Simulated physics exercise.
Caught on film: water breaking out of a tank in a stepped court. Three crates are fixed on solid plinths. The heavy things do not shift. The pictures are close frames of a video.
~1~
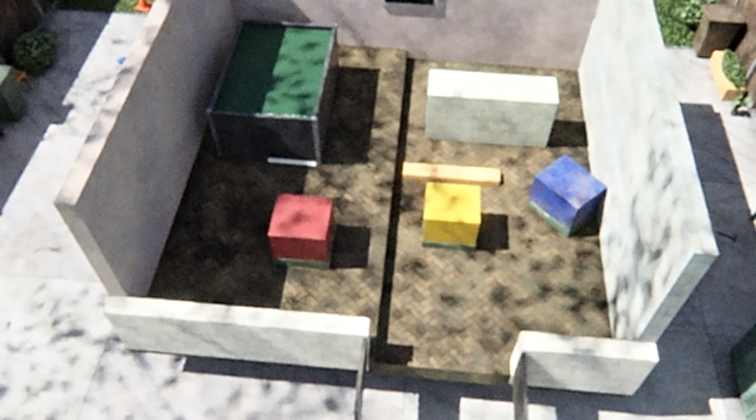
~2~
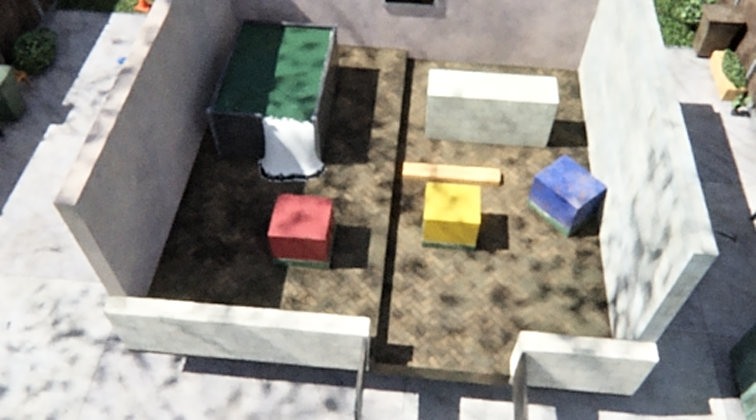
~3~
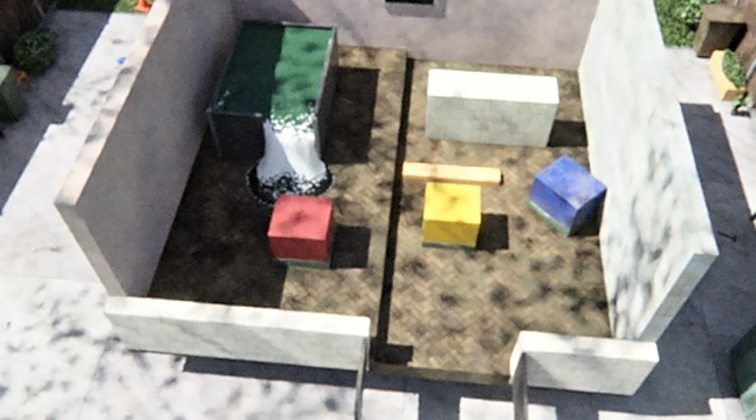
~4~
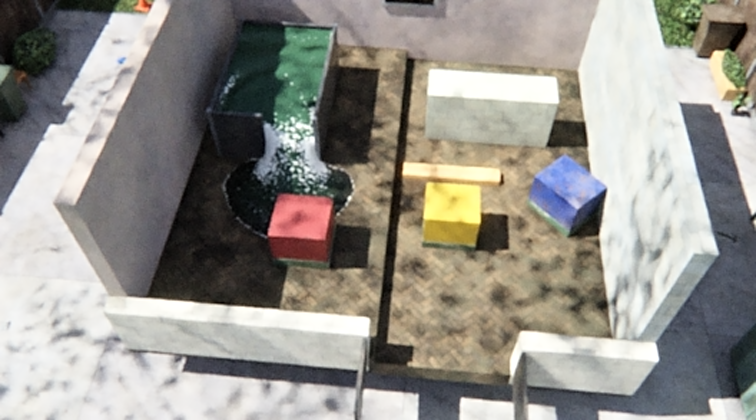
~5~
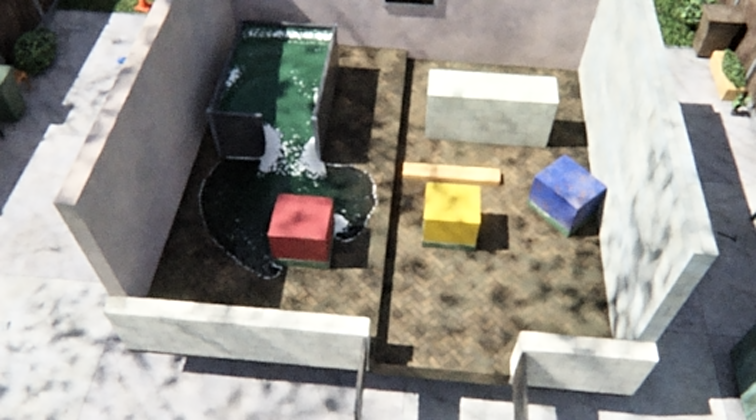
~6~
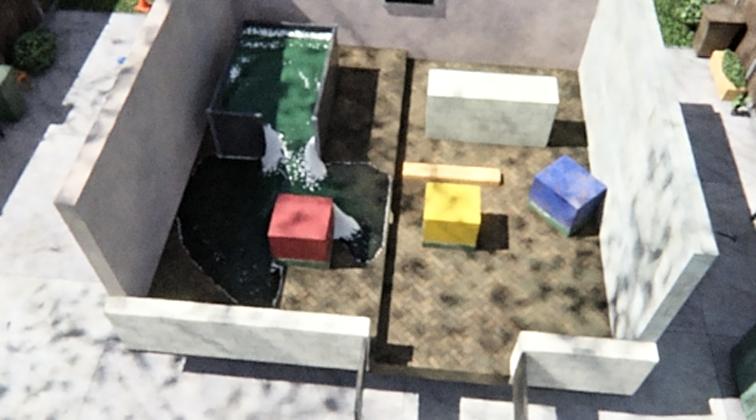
In a walled, stepped court, a tank of dark green water stands still behind a red block, with yellow and blue blocks to the right. White water bursts from the tank's front and pours onto the brick floor, then spreads in a widening dark pool around the red block toward the left wall.
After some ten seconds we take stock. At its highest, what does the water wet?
The yellow crate gets wet; the red crate gets wet; the blue crate gets wet.
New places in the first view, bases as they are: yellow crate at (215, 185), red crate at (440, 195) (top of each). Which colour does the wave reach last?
I say the blue-painted one.
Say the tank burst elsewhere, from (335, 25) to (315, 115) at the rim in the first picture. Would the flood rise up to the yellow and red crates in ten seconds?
The yellow crate is soaked; the red crate escapes it.
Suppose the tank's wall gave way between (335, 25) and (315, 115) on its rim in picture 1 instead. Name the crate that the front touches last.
It is the one in red.
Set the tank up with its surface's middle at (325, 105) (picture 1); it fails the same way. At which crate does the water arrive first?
That is the red-painted one.
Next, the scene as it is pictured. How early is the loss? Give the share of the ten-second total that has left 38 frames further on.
Near 45 in a hundred.
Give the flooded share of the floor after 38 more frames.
I make it 75 per cent.
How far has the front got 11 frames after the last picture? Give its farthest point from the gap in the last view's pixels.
Near (606, 367).
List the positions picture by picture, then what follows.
In the first frame, the open tank at (276, 70) is whole and still.
In the second frame, water pours out at (291, 143) and has run to (264, 170).
In the third frame, water pours out at (292, 146) and has run to a hidden place.
In the fourth frame, water pours out at (292, 147) and has run to a hidden place.
In the fifth frame, water pours out at (292, 147) and has run to (263, 271).
In the sixth frame, water pours out at (292, 147) and has run to a hidden place.
A moment on, water covers 30 % of the floor; the yellow crate water round its plinth, the red crate water round its plinth, the blue crate not reached.
Next, water covers 45 % of the floor; the yellow crate water round its plinth, the red crate water round its plinth, the blue crate not reached.
Then, water covers 60 % of the floor; the yellow crate water round its plinth, the red crate water round its plinth, the blue crate water round its plinth.
Later, water covers 75 % of the floor; the yellow crate water round its plinth, the red crate water round its plinth, the blue crate water round its plinth.
In the end, water covers 90 % of the floor; the yellow crate was topped, the red crate was topped, the blue crate was topped.
